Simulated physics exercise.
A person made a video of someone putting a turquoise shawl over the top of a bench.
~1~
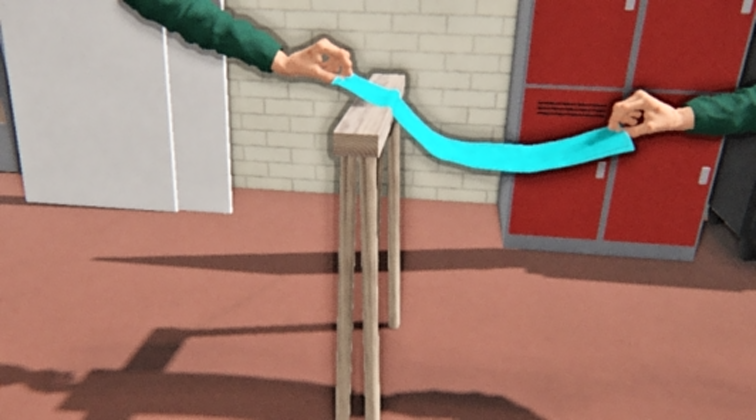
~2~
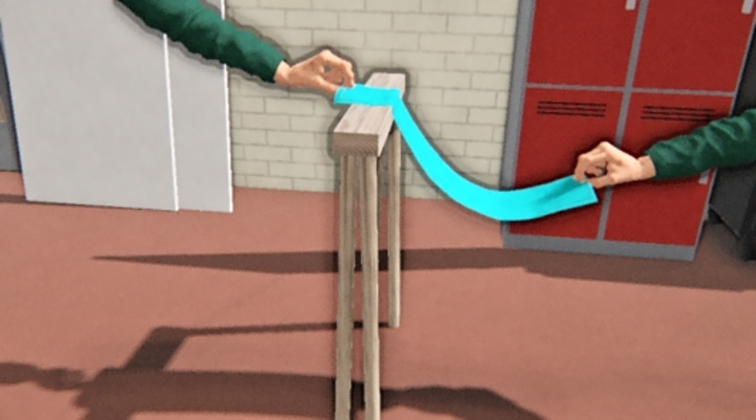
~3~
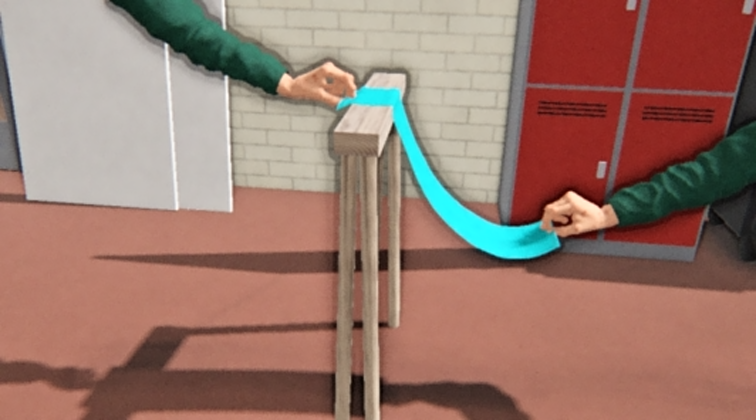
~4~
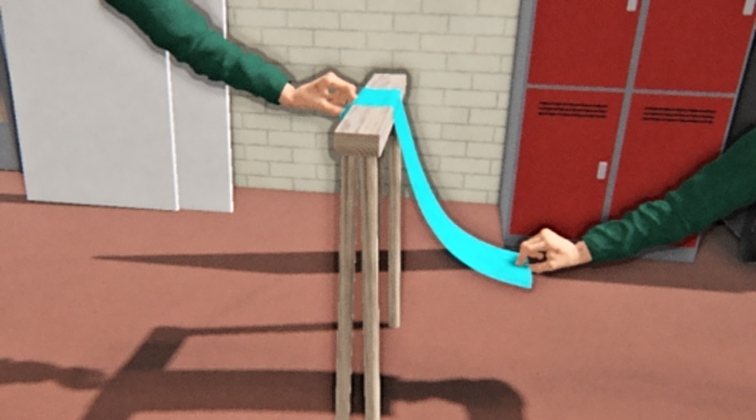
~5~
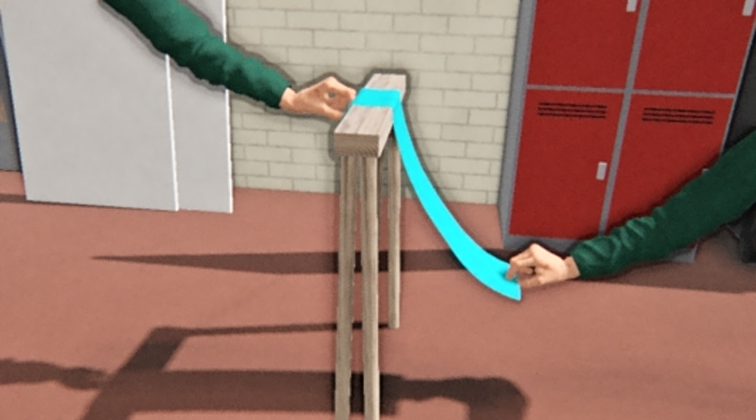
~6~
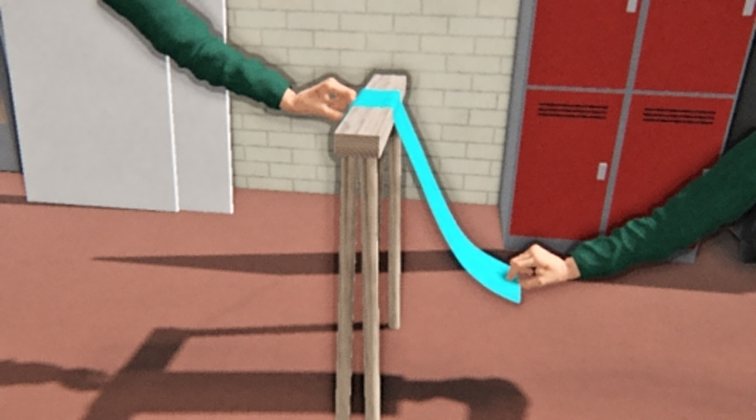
A turquoise shawl, held at each end by a hand in a dark green sleeve, is drawn down over the right side of a narrow wooden bench as the right hand moves down and inward and the left hand shifts slightly right. The bench stands centrally on a reddish floor, with white panels left, pale brick behind and red lockers right. Seen from a steady, slightly raised view, the hands become nearly still while the shawl's sagging curve straightens somewhat.
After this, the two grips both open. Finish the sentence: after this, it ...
After this, it comes off on the right.
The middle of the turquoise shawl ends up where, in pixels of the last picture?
The middle of it rests at (427, 380) in the last picture.
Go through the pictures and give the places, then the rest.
In the first frame, left end (338, 84); right end (627, 151); top of the bench (356, 139).
In the second frame, left end (339, 103); right end (591, 202).
In the third frame, left end (342, 107); right end (554, 249); top of the bench (356, 138).
In the fourth frame, left end (345, 117); right end (525, 287).
In the fifth frame, left end (345, 121); right end (515, 298).
In the sixth frame, left end (345, 121); right end (514, 301); far more of it on the right.
Then, 0.24 s on from there, shawl sliding right.
Then, 0.48 s on from there, shawl clear of the top and falling near (428, 353).
Then, 0.70 s on from there, shawl in a heap on the floor near (427, 380).
In the end, shawl in a heap on the floor near (427, 380). The turquoise shawl is pulled rightwards.
